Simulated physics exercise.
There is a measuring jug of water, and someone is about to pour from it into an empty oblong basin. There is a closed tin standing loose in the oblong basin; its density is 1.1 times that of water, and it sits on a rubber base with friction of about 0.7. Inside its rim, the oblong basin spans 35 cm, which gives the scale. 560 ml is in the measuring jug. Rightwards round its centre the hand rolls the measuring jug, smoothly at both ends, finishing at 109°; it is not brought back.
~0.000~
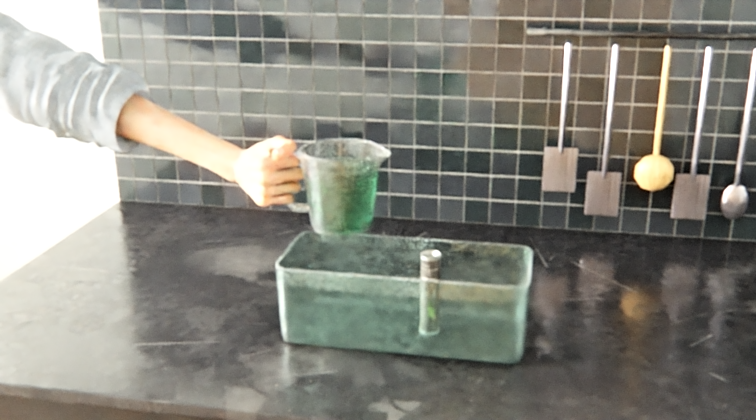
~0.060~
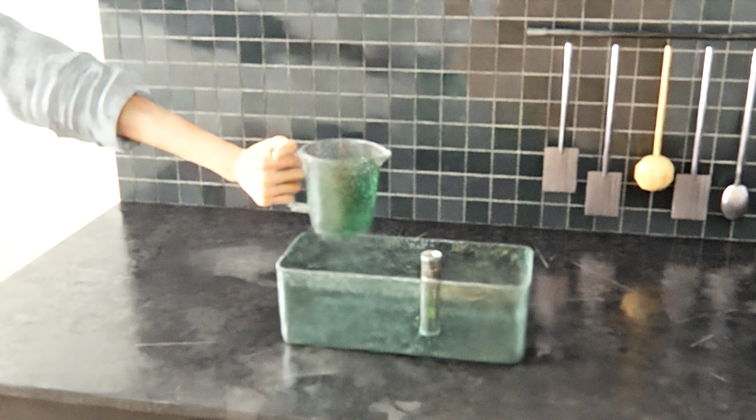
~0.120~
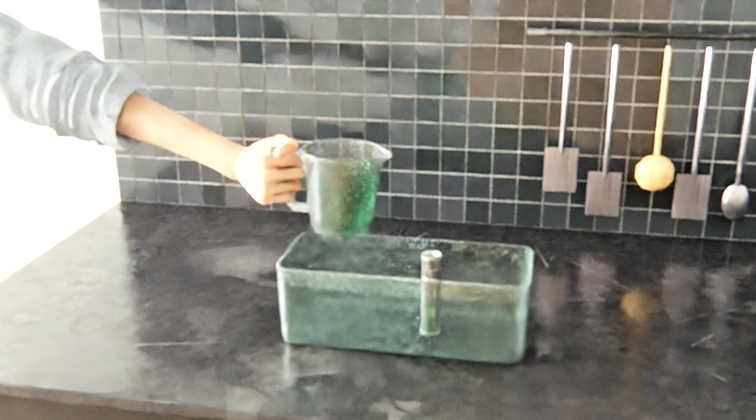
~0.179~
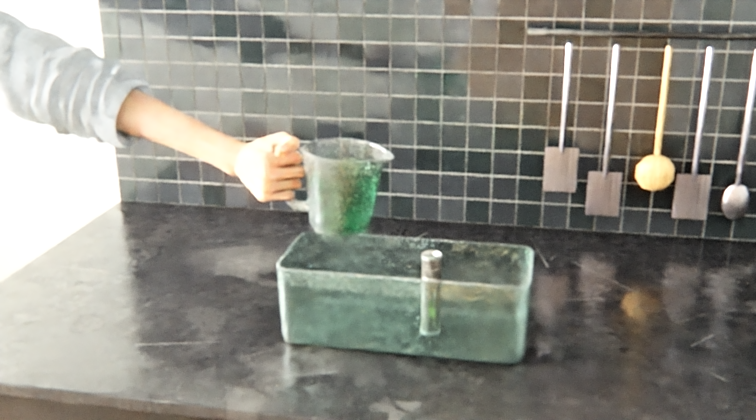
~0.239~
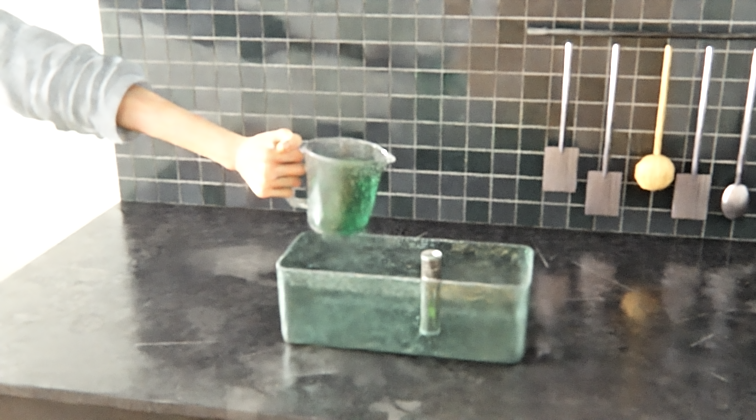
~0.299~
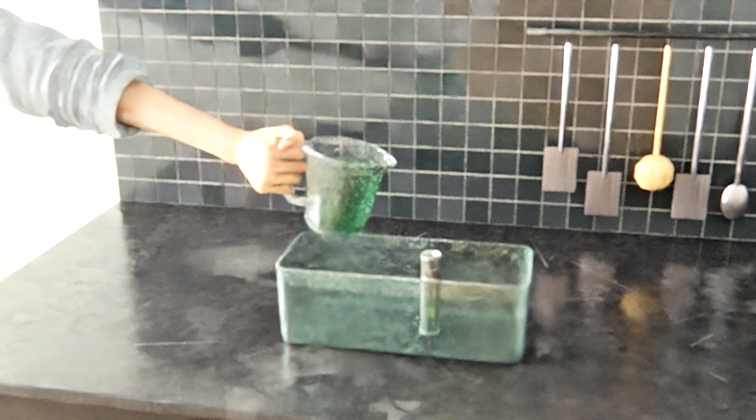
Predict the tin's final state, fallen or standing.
It overturns.
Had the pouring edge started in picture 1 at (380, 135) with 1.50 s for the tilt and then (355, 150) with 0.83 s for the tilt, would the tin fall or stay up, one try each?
Try 1: Tipped over; try 2: Still standing.
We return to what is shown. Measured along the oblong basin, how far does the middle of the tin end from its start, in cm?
Net tin displacement: Roughly 7.5 cm.
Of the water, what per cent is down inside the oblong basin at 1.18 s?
My estimate is about 72 percent.
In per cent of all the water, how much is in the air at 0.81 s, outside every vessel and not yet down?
My guess is roughly 14 %.
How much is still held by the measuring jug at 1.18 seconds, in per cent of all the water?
20 %.
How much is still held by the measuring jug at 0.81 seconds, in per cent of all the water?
Close to 80 percent of the liquid remains at that time.
By 0.81 s the tilt is 62° and 80 per cent is still to pour; the tin stands where it began.
By 1.18 s the tilt is 98° and 19 per cent is still to pour; the tin leans 16°.
By 1.57 s the tilt is 109° and 0 per cent is still to pour; the tin lies on its side.
By 1.99 s the tilt is 109° and 0 per cent is still to pour; the tin lies on its side.
At rest the tin lies on its side.
